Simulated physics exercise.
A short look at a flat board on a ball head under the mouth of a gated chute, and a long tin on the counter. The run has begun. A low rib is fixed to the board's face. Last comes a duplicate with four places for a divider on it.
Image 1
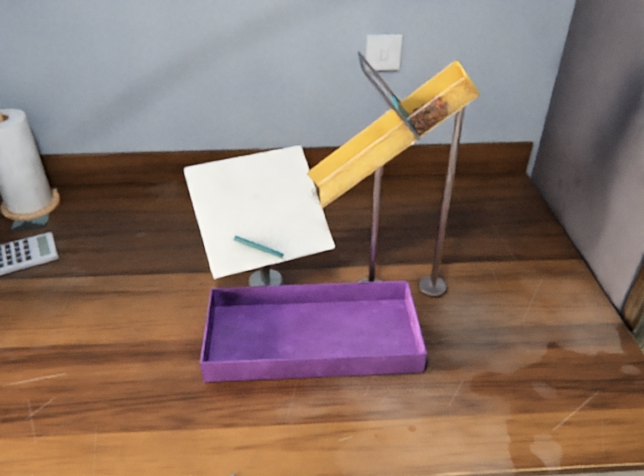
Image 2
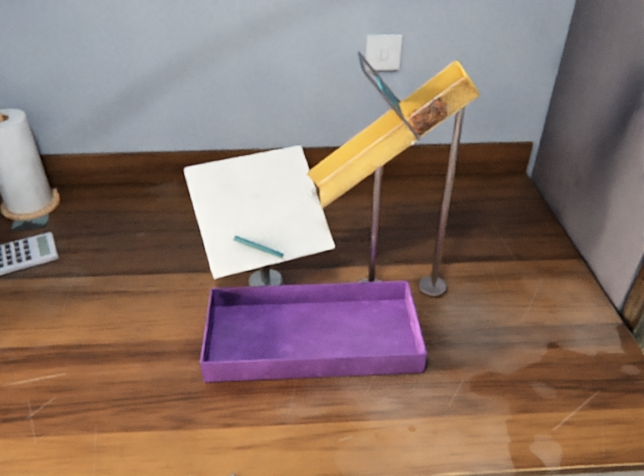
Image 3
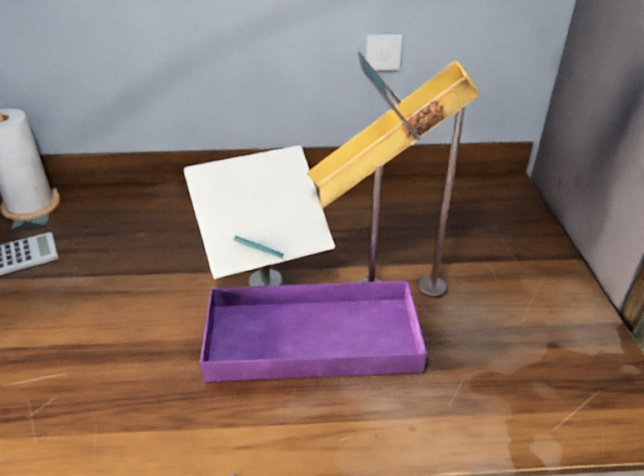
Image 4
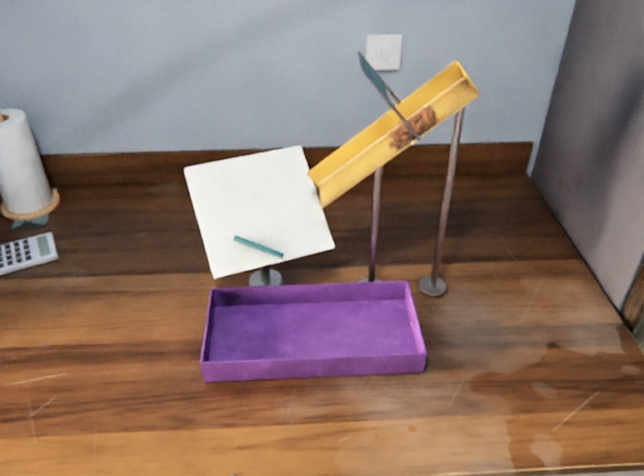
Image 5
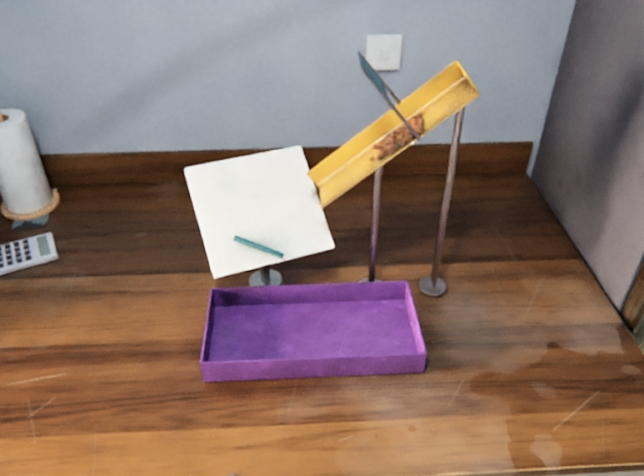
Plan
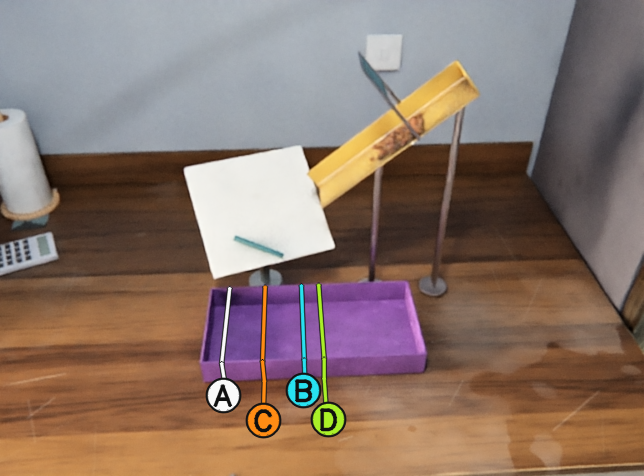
A bright yellow chute on two thin metal legs slants down to the left above a wooden counter against a pale blue-grey wall, seen from slightly above by a still camera. Below its mouth are a tilted white board with a small teal rib and a long, empty purple tin. The teal-grey gate swings a little, and brown kibble slides slowly down the chute.
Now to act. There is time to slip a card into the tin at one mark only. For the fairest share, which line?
Go for B.
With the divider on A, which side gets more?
The right side.
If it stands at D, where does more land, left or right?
Left.
On the marked copy, line A crosses the front rim at (221, 362); line B crosses the front rim at (304, 359); line C crosses the front rim at (262, 360); line D crosses the front rim at (324, 358).
Choosing A, of what is caught, just a few on the left of the divider, almost all on the right.
Choosing B, of what is caught, roughly a third on the left of the divider, roughly two thirds on the right.
Choosing C, of what is caught, just a few on the left of the divider, almost all on the right.
Choosing D, of what is caught, almost all on the left of the divider, about a tenth on the right.
